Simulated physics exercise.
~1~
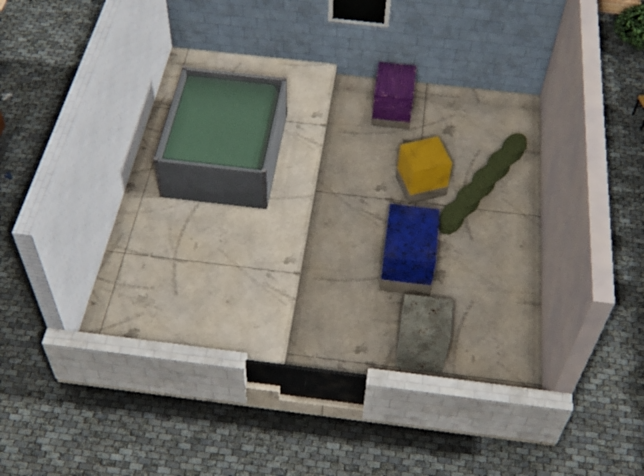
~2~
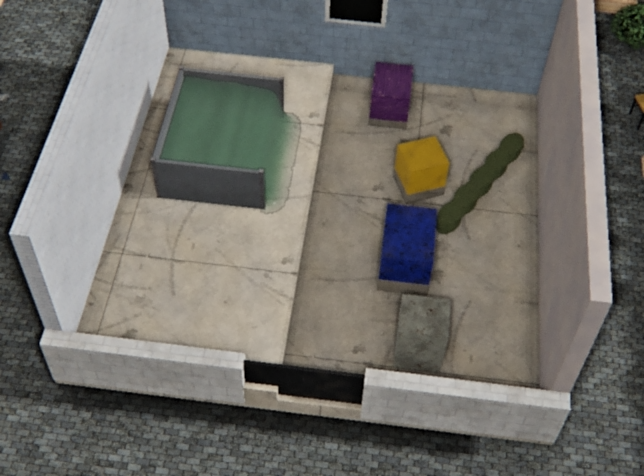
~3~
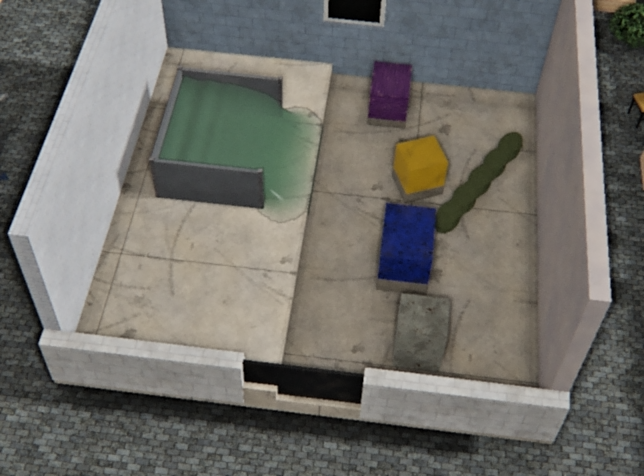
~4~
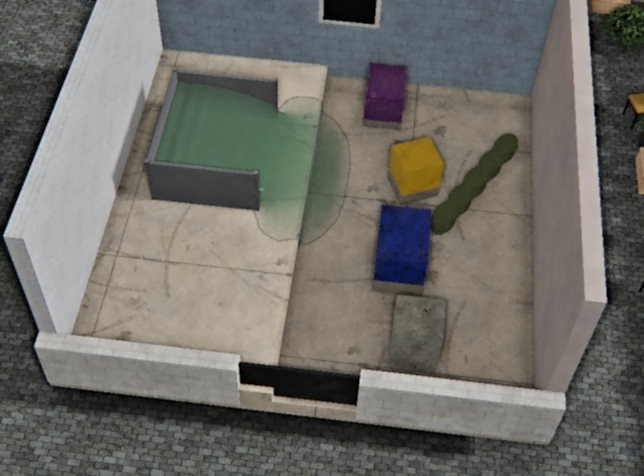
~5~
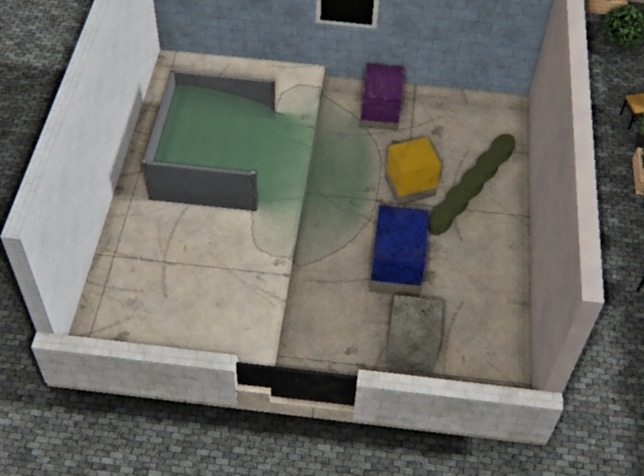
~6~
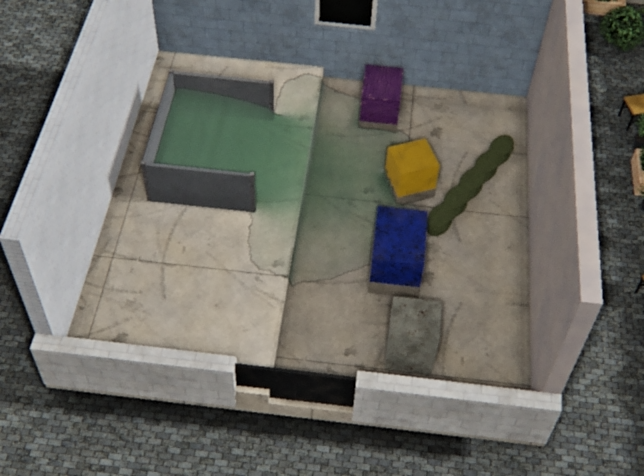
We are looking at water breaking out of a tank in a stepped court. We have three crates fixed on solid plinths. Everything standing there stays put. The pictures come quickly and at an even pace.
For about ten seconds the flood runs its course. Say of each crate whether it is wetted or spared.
In the end purple crate: Too low. Yellow crate: Too low. Blue crate: Too low.
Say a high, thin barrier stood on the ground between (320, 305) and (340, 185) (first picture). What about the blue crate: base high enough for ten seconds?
Looking at it, the blue one is left alone in the end.
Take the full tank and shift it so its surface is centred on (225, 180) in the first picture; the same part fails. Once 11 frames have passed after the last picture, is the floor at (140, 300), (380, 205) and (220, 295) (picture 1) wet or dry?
As listed: Clear, wet, not flooded.
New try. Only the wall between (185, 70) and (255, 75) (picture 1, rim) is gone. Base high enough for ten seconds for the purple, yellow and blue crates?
Result - purple one is hit by the flood; yellow one is missed; blue one is missed.
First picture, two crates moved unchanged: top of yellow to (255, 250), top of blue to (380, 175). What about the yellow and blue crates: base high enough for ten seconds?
Yellow crate: Is missed. Blue crate: Is overtopped.
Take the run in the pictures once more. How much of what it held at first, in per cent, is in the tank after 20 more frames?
My reading: Near 12 %.
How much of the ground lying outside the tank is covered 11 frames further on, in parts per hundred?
Around 50 percent, give or take.
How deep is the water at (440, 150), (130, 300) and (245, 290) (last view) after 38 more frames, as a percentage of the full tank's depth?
First spot roughly 18 %, second 0 %, third 0 %.
A moment on, water covers 35 % of the floor; the purple crate water round its plinth, the yellow crate water round its plinth, the blue crate water round its plinth.
Next, water covers 50 % of the floor; the purple crate water round its plinth, the yellow crate water round its plinth, the blue crate water round its plinth.
Then, water covers 55 % of the floor; the purple crate water round its plinth, the yellow crate water round its plinth, the blue crate water round its plinth.
Later, water covers 60 % of the floor; the purple crate water round its plinth, the yellow crate water round its plinth, the blue crate water round its plinth.
In the end, water covers 55 % of the floor; the purple crate was topped, the yellow crate was topped, the blue crate was topped.
